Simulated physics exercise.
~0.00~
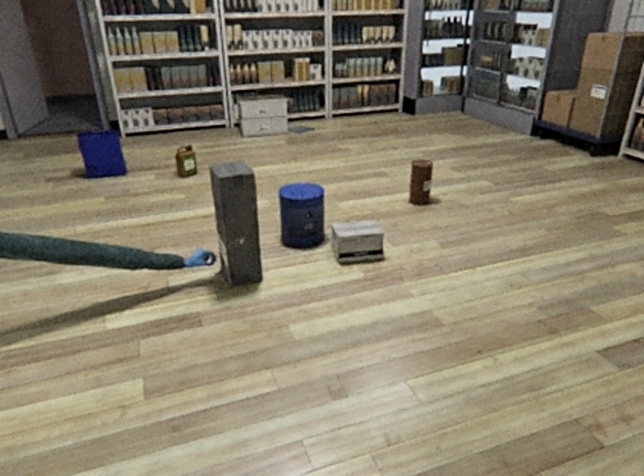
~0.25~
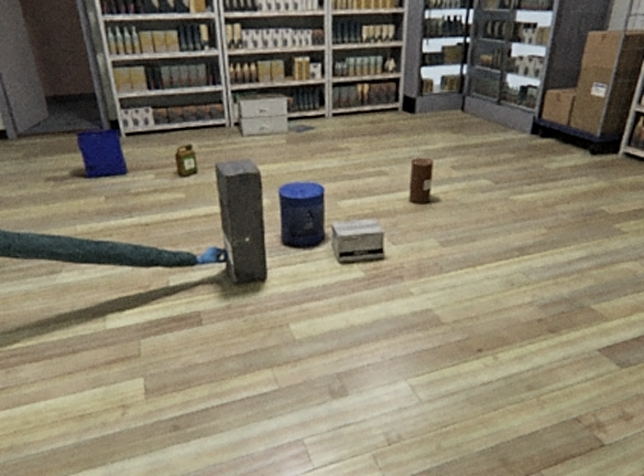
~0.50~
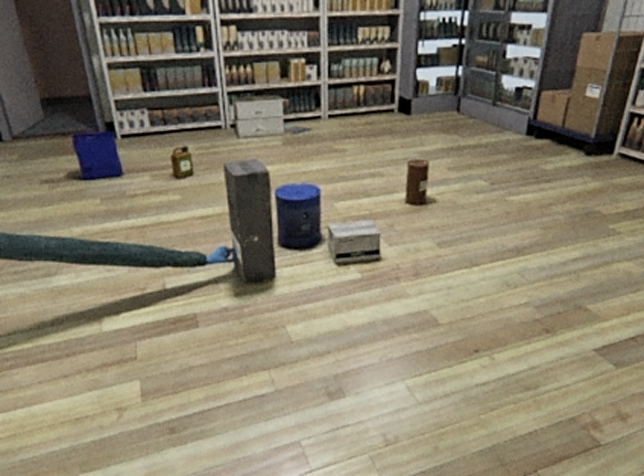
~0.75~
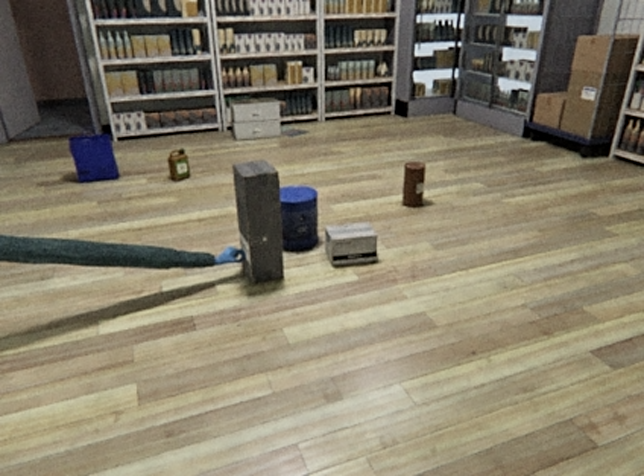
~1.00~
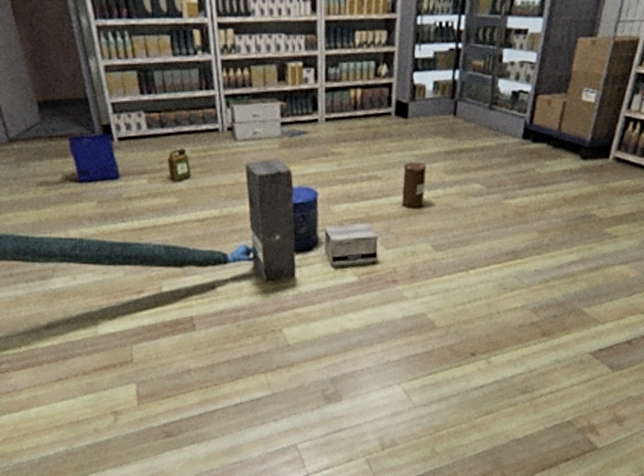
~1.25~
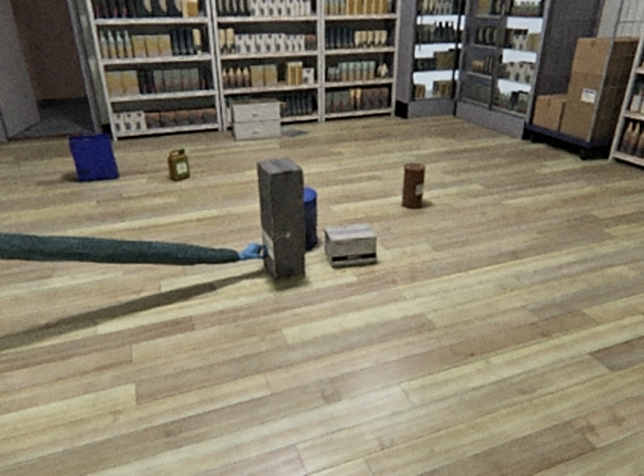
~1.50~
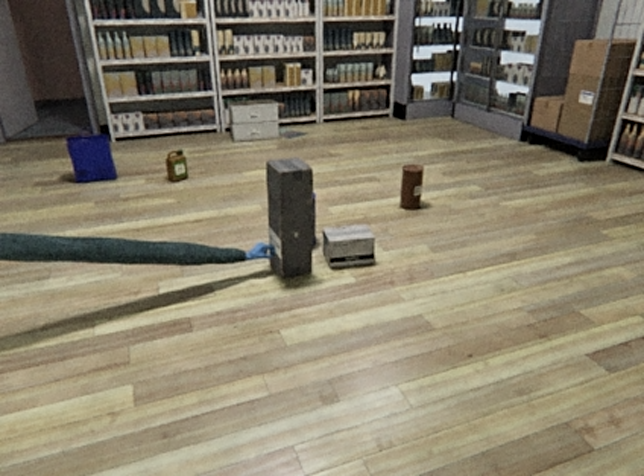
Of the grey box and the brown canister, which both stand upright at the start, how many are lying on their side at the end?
None of them lie on their side at the end. The grey box and the brown canister are both still standing upright.
